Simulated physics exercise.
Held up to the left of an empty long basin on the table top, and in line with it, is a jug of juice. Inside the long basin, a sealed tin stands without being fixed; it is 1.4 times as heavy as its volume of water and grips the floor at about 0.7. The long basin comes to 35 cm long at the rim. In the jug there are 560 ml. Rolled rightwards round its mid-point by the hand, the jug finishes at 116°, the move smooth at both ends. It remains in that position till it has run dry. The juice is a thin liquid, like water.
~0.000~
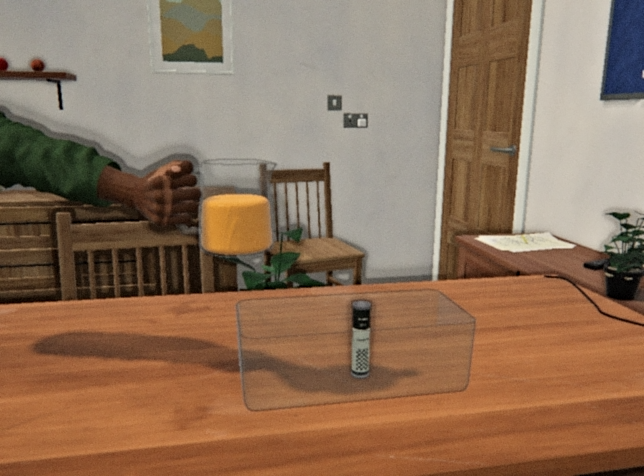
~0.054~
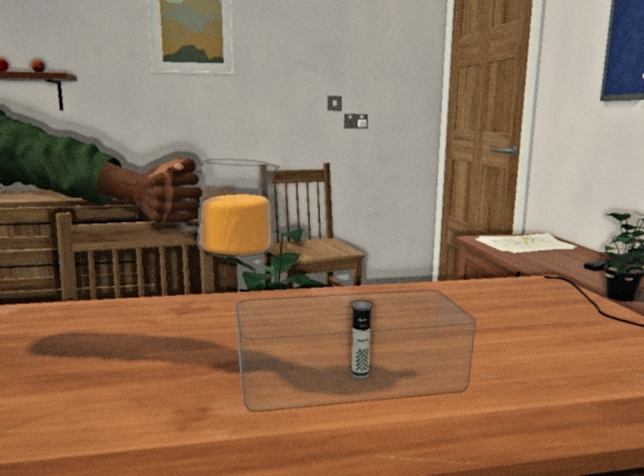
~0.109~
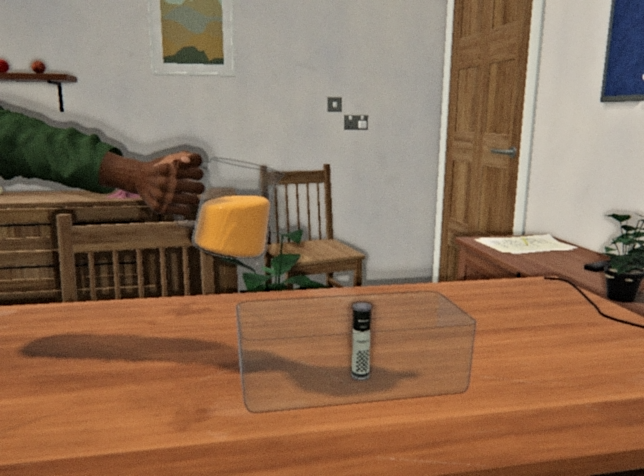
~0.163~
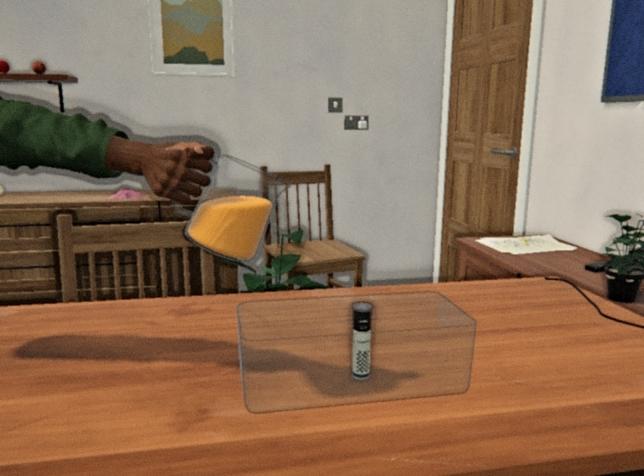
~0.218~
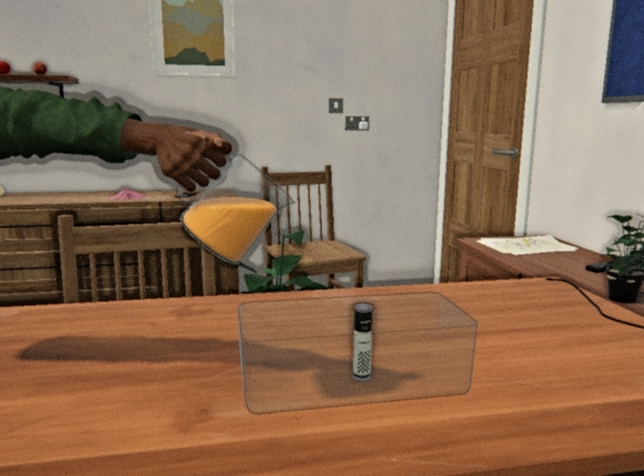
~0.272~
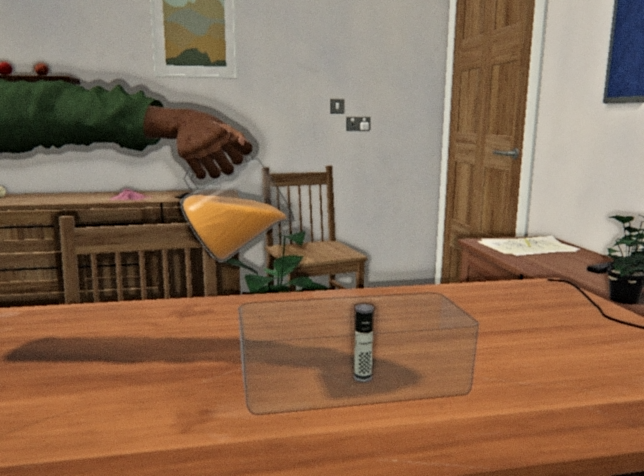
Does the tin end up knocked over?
No. It is not upset.
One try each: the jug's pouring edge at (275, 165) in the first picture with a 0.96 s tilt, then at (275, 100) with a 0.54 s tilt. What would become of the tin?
Trial 1 - tin stays standing; trial 2 - tin tips.
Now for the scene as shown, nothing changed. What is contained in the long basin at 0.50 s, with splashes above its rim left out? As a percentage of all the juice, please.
Around 9%.
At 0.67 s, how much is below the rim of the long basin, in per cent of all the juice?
Some 68 percent of the total.
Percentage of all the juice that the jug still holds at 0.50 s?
About 56 percent.
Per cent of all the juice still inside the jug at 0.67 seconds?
What remains is about 14 percent of it all.
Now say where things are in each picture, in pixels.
In the first frame, tilt 0°; pouring edge (277, 163); surface from (202, 201) to (268, 199); the long basin's rim runs from (238, 319) to (456, 305); the tin's top is at (362, 308).
In the second frame, tilt 3°; pouring edge (279, 165); surface from (203, 202) to (268, 199).
In the third frame, tilt 11°; pouring edge (285, 173); surface from (202, 205) to (269, 200).
In the fourth frame, tilt 24°; pouring edge (291, 185); surface from (195, 211) to (272, 201).
In the fifth frame, tilt 41°; pouring edge (296, 202); surface from (188, 208) to (277, 205).
In the sixth frame, tilt 59°; pouring edge (295, 220); surface from (184, 199) to (283, 211).
Then, 0.50 s in, the tilt is 115° and 55 per cent is still to pour; the tin stands where it began.
Then, 0.67 s in, the tilt is 116° and 13 per cent is still to pour; the tin stands where it began.
Then, 0.85 s in, the tilt is 116° and 1 per cent is still to pour; the tin stands where it began.
Then, 1.04 s in, the tilt is 116° and 0 per cent is still to pour; the tin stands where it began.
Finally, the tin stands where it began.
